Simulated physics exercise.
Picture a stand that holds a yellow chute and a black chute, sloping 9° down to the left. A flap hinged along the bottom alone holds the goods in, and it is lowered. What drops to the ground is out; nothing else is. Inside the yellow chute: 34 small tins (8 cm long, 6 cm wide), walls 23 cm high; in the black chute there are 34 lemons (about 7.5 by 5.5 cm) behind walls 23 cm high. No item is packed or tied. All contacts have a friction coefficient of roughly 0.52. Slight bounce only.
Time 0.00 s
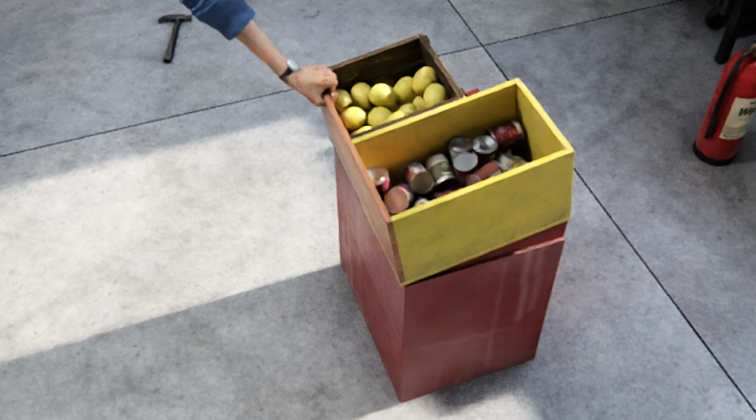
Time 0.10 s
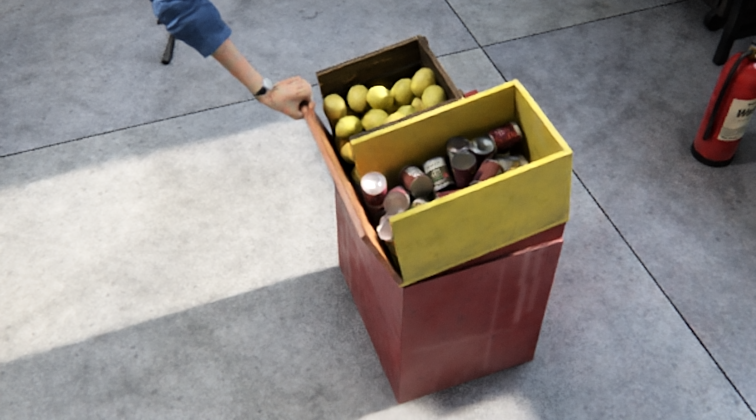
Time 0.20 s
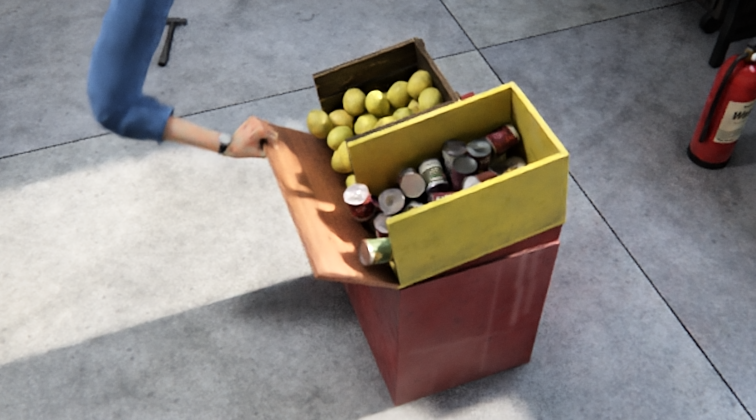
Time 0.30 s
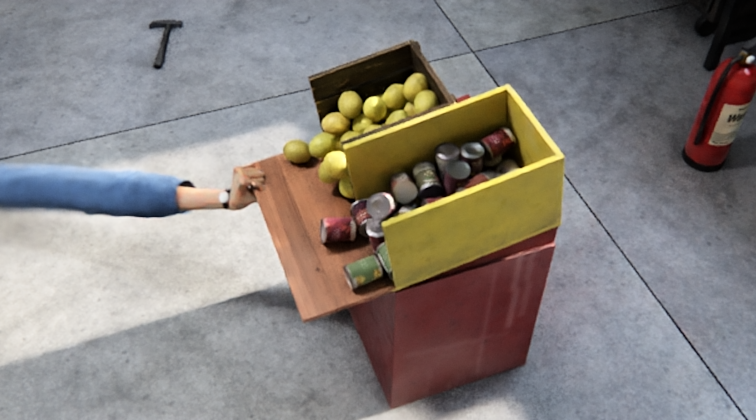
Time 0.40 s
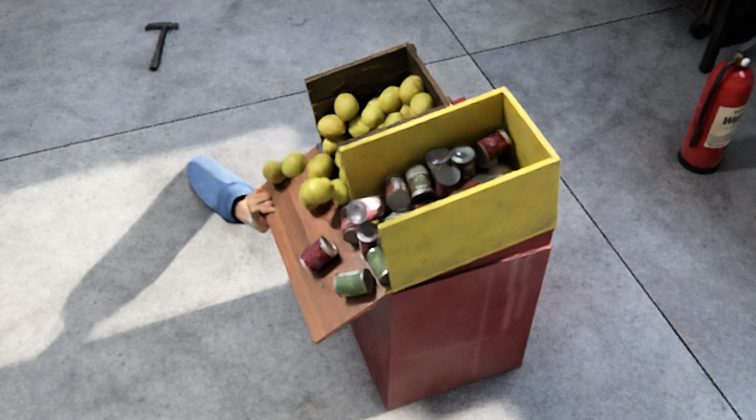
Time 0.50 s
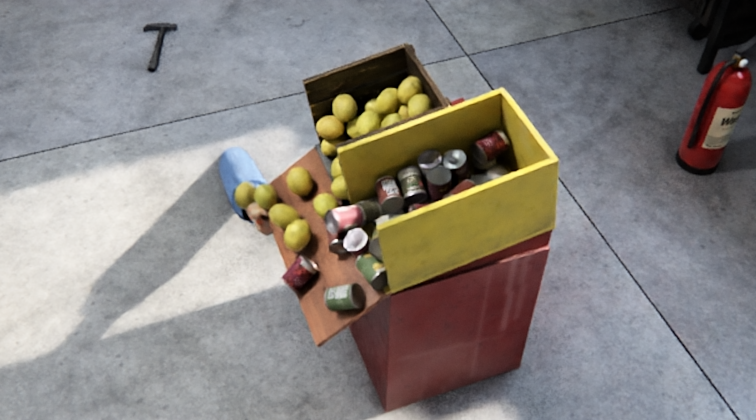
A hand lowers a wooden flap on the left of a red stand until it slopes downward, and yellow lemons from the dark chute and small tins from the yellow chute slide and roll out onto it.
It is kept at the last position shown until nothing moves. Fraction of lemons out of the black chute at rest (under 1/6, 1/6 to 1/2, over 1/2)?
1/6 to 1/2.
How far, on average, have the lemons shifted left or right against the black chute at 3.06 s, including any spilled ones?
On average they sit around 28 cm further left.
After 0.91 s, yellow chute 28 in, 6 out and black chute 28 in, 6 out.
After 1.42 s, yellow chute 26 in, 8 out and black chute 24 in, 10 out.
After 2.14 s, yellow chute 26 in, 8 out and black chute 24 in, 10 out.
Final count (at 3.06 s), yellow chute 26 in, 8 out and black chute 24 in, 10 out. Asked share, 10 of 34, 29 per cent.
